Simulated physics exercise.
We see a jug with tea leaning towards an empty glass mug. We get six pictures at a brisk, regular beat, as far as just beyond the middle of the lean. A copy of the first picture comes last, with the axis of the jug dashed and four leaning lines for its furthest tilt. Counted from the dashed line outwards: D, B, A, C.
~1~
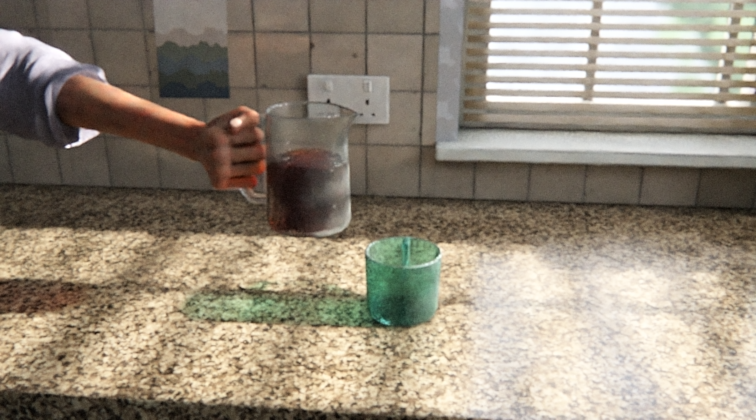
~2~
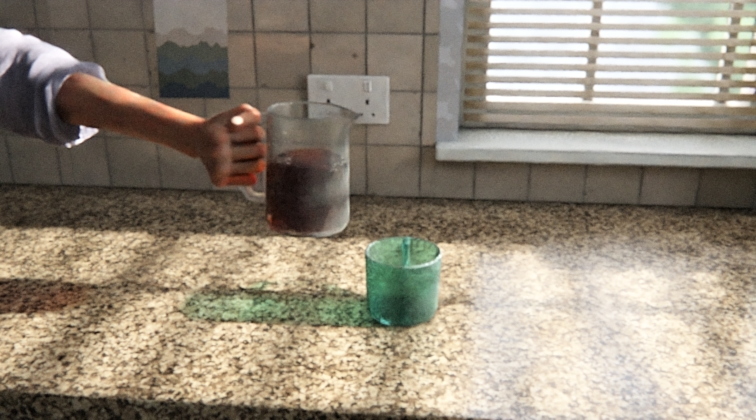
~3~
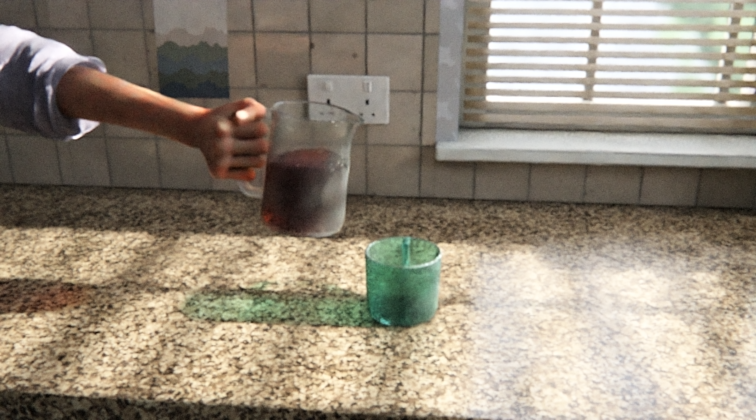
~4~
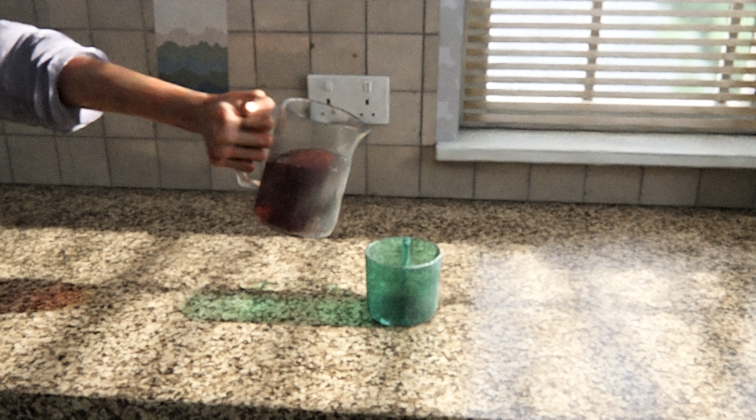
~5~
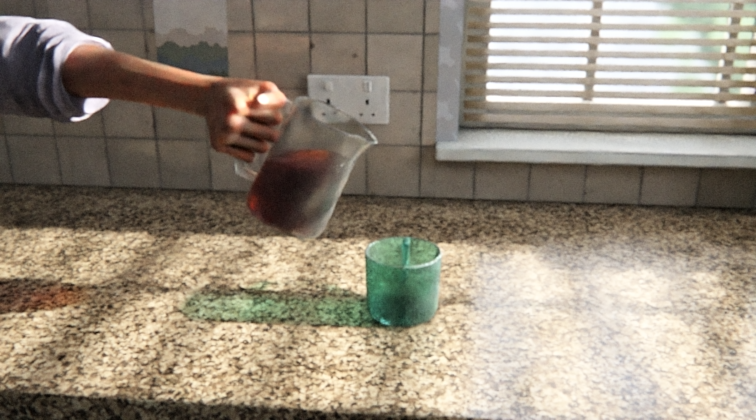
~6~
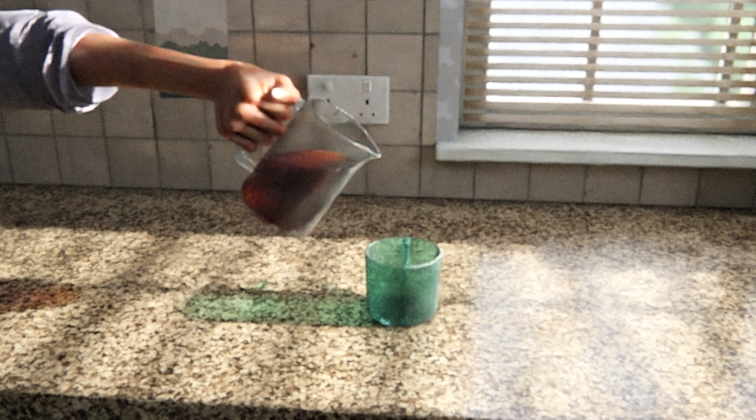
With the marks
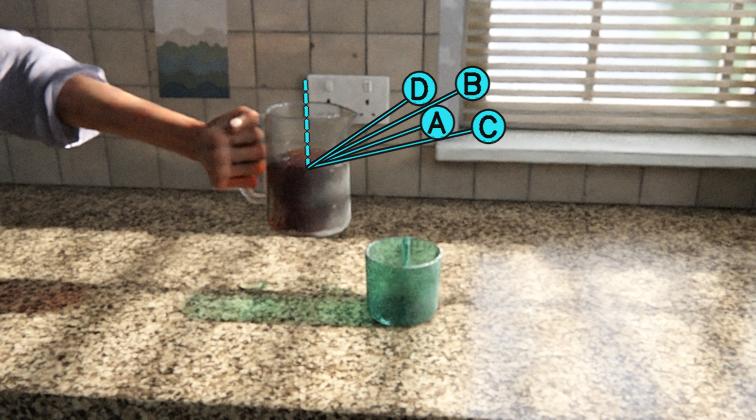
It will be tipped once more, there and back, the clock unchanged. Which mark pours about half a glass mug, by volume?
Use mark C.
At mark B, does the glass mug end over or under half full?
Under.
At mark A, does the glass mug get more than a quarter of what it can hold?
Yes, it does.
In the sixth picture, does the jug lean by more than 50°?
No.
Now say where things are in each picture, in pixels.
Upright, lip at (355, 114); rim of the glass mug round (403, 251); nothing has left yet, in the first frame.
Upright, lip at (357, 116); nothing has left yet, in the second frame.
Tipped about 7°, lip at (362, 121); nothing has left yet, in the third frame.
Tipped about 16°, lip at (369, 130); nothing has left yet, in the fourth frame.
Tipped about 26°, lip at (375, 141); nothing has left yet, in the fifth frame.
Tipped about 37°, lip at (379, 155); nothing has left yet, in the sixth frame.
In cyan, A at (421, 126); B at (457, 91); C at (471, 130); D at (407, 100).
With A, the glass mug ends with about 32 % of what it can hold.
With B, the glass mug ends with about 15 % of what it can hold.
With C, the glass mug ends with about 50 % of what it can hold.
With D, the glass mug ends with about 5 % of what it can hold.
